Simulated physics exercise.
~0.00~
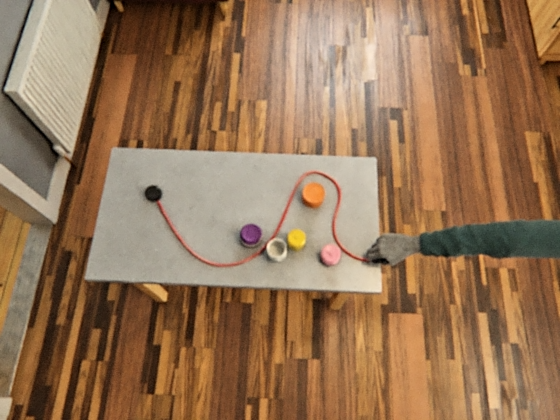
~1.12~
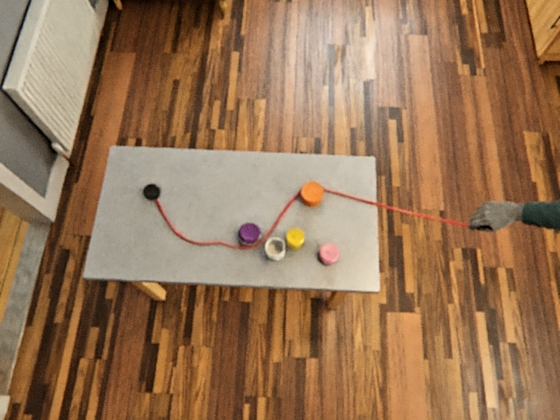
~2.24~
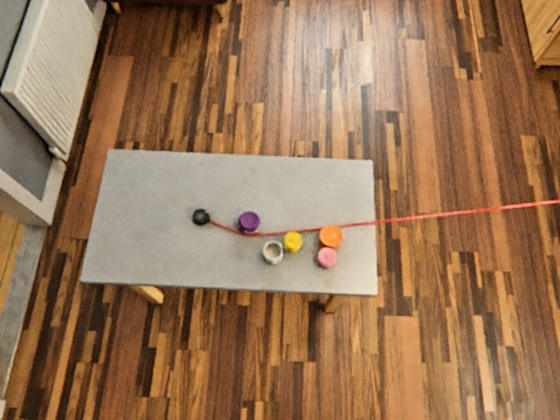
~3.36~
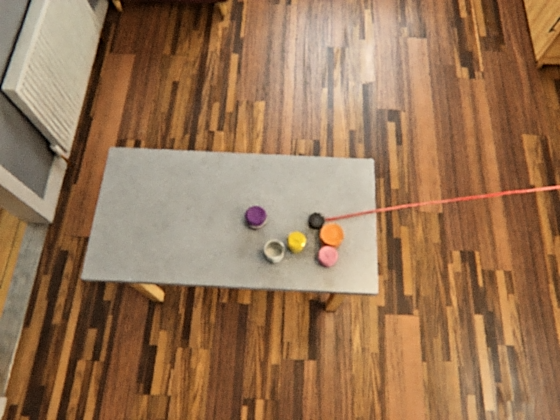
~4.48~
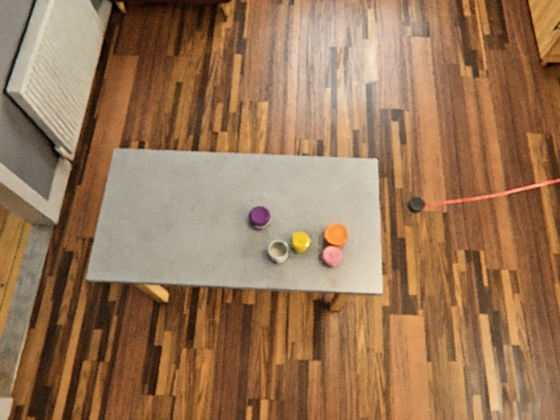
On a grey table, a gloved hand pulls a black pad off rightward, shifting nearby containers.
